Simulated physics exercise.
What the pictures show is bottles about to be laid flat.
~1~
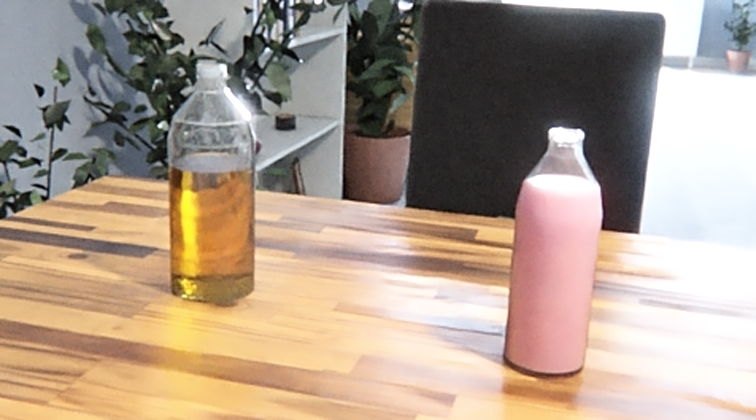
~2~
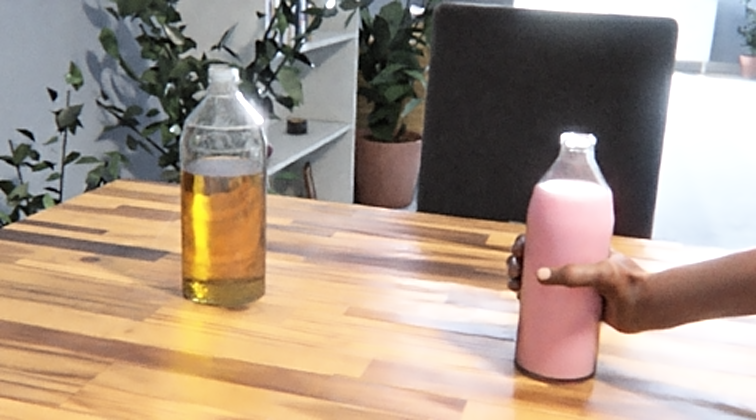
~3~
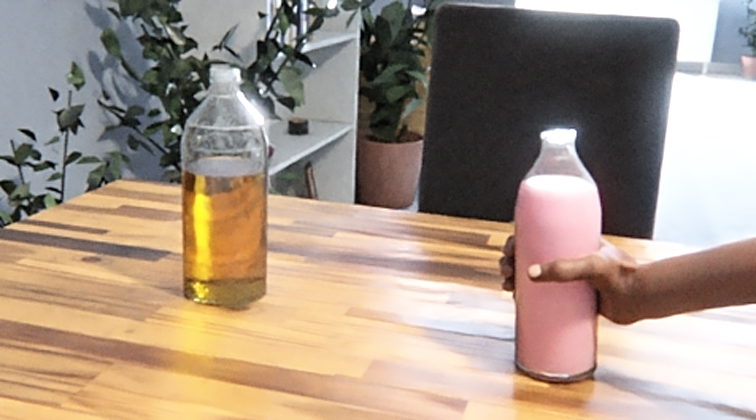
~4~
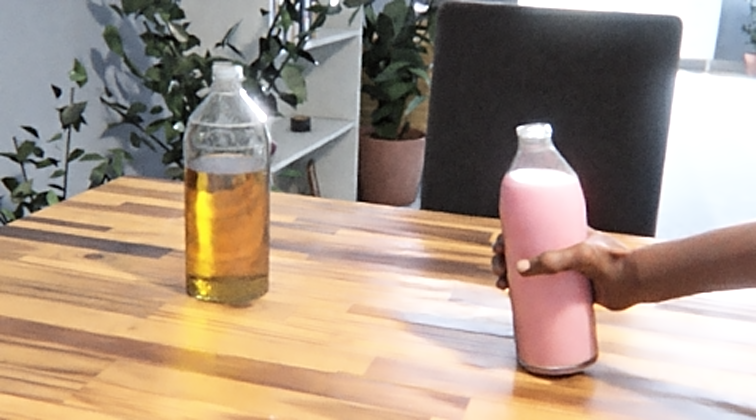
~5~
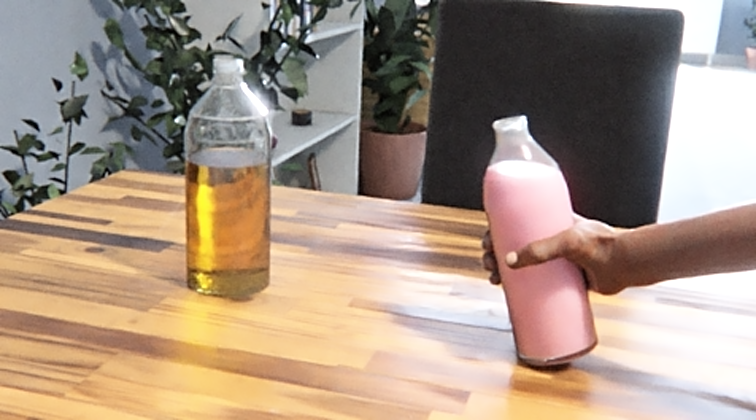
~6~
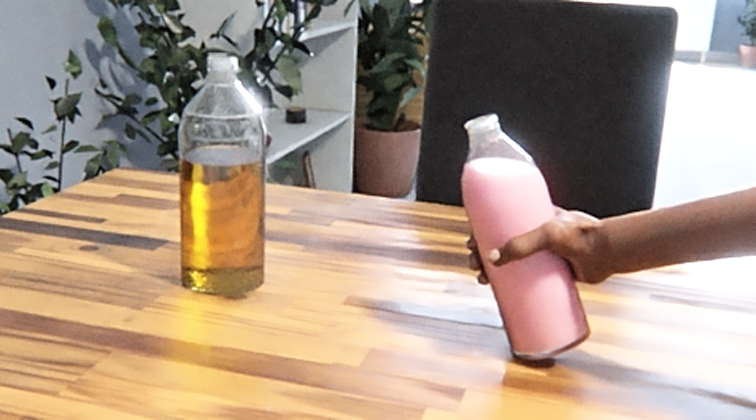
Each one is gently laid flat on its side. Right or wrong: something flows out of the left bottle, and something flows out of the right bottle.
Left bottle: Right; right bottle: Right.
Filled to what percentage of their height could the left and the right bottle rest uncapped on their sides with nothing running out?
Roughly 28 percent, then 26 percent.
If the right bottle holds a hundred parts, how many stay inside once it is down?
Roughly 35 in a hundred is kept.
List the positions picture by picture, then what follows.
Both stand upright; right bottle (555, 248) about three quarters full, open; left bottle (212, 177) about half full, open, in the first picture.
A hand takes the right bottle; right bottle about three quarters full, surface at (574, 188); left bottle about half full, surface at (224, 168), in the second picture.
The right bottle is going over; right bottle (557, 249) about three quarters full; left bottle (225, 181) about half full, in the third picture.
The right bottle is going over; right bottle about three quarters full, surface at (539, 177); left bottle about half full, surface at (228, 165), in the fourth picture.
The right bottle is going over; right bottle (533, 234) about three quarters full; left bottle (229, 171) about half full, in the fifth picture.
The right bottle is going over; right bottle (515, 230) tipped 20°, open; left bottle about half full, surface at (223, 157), open, in the sixth picture.
Soon after, the right bottle is nearly down; right bottle, it is running out of the neck.
Later, the right bottle lies flat; right bottle, it is running out of the neck.
In the end, both lie flat; right bottle, it is running out of the neck; left bottle, it is running out of the neck.
